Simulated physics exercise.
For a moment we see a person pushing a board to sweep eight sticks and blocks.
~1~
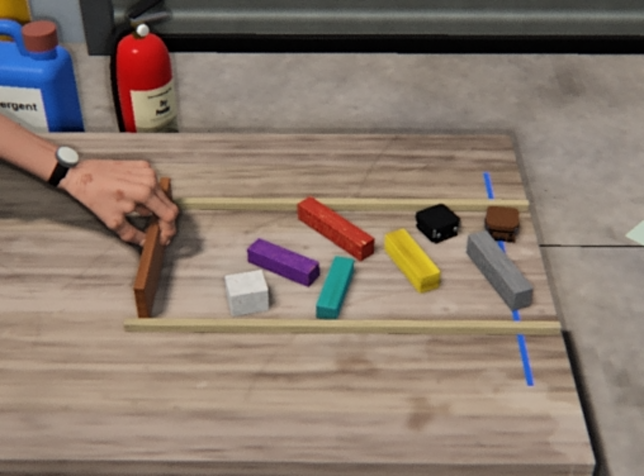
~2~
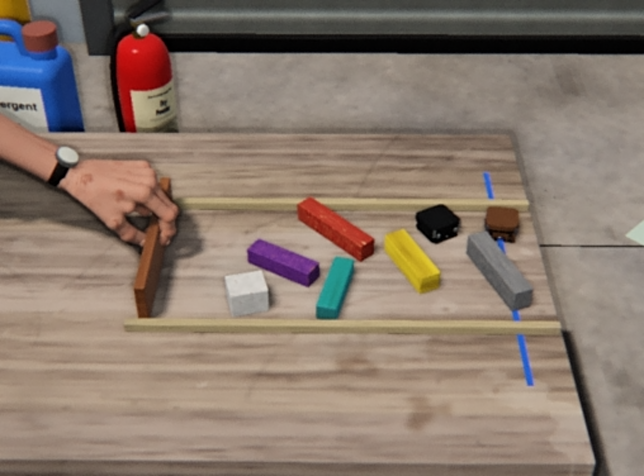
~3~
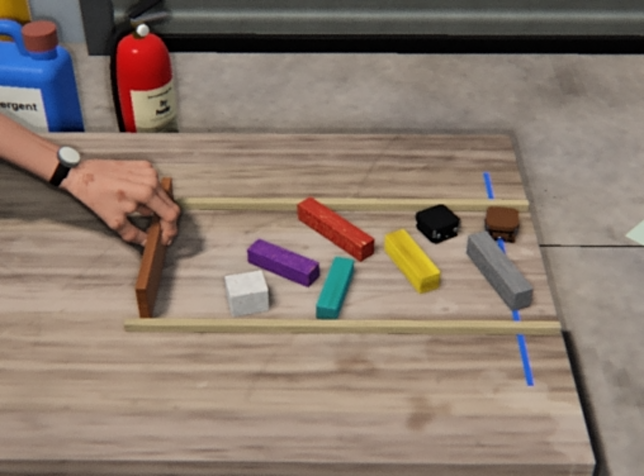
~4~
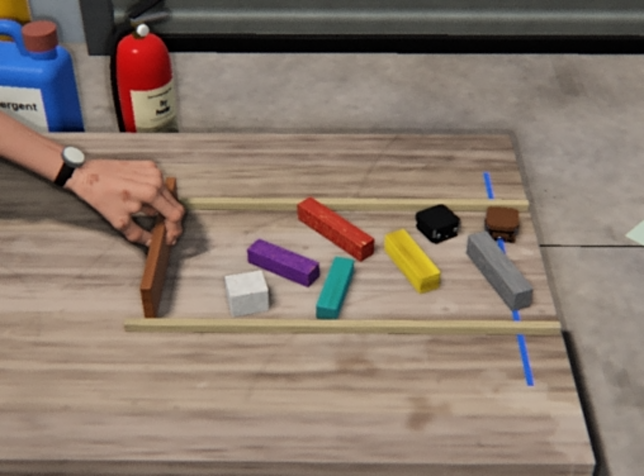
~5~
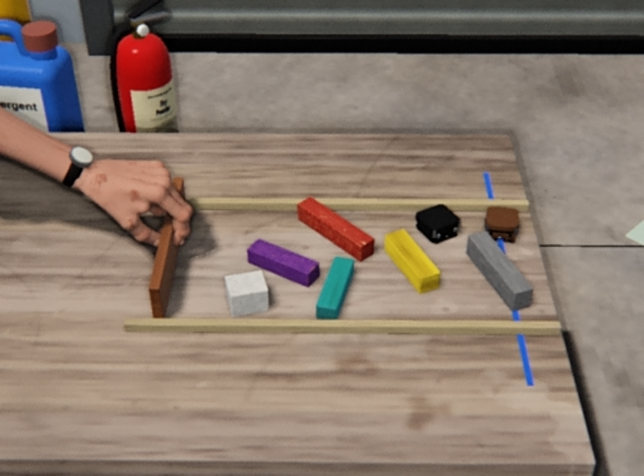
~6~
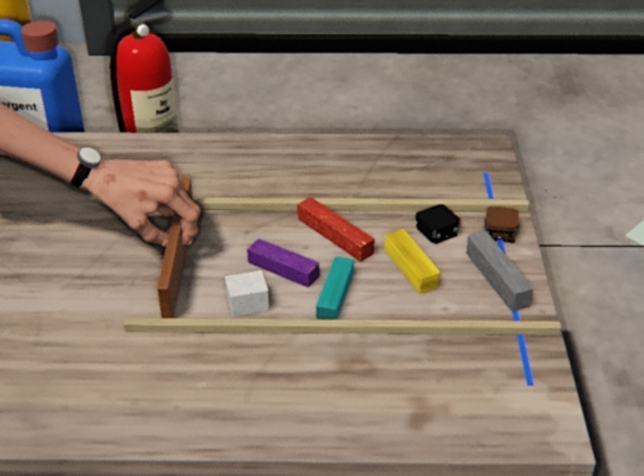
A hand wearing a watch held a brown board upright on a wooden table and slid it slightly to the right, toward the scattered colored sticks and blocks, which all stayed still.
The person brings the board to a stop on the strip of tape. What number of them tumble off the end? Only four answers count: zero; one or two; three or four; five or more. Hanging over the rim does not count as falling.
My answer: Five or more.
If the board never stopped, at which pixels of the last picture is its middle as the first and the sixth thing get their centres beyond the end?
First about (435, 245), next about (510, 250).
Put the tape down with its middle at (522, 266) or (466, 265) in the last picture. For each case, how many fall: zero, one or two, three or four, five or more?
The falls would be five or over; just one or two.
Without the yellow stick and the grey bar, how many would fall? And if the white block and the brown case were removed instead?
3, then 3.
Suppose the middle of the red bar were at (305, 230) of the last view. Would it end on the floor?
Placed there, it does not drop.
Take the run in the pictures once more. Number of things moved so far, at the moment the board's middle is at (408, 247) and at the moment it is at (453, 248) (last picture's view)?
At the first point the count is 7, at the second it's 8.
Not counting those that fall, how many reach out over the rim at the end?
That would be 2.
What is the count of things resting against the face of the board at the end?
Contact count: 3.
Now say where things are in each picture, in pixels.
The first picture shows brown case (501, 225); grey bar (499, 270); black case (437, 224); board (155, 246); tape (505, 265).
The second picture shows grey bar (499, 270); white block (247, 293).
The third picture shows black case (437, 225); yellow stick (412, 261).
The fourth picture shows brown case (501, 225); purple bar (283, 262).
The fifth picture shows grey bar (499, 270); turquoise stick (336, 288).
The sixth picture shows brown case (501, 225); grey bar (499, 270); black case (437, 225); board (177, 246); tape (505, 265).
Soon after, none off yet; brown case at rest near (501, 225); grey bar at rest near (499, 270); black case at rest near (437, 225).
In the end, the number that fall off is five or more; gone, turquoise stick, yellow stick, black case, grey bar and brown case.
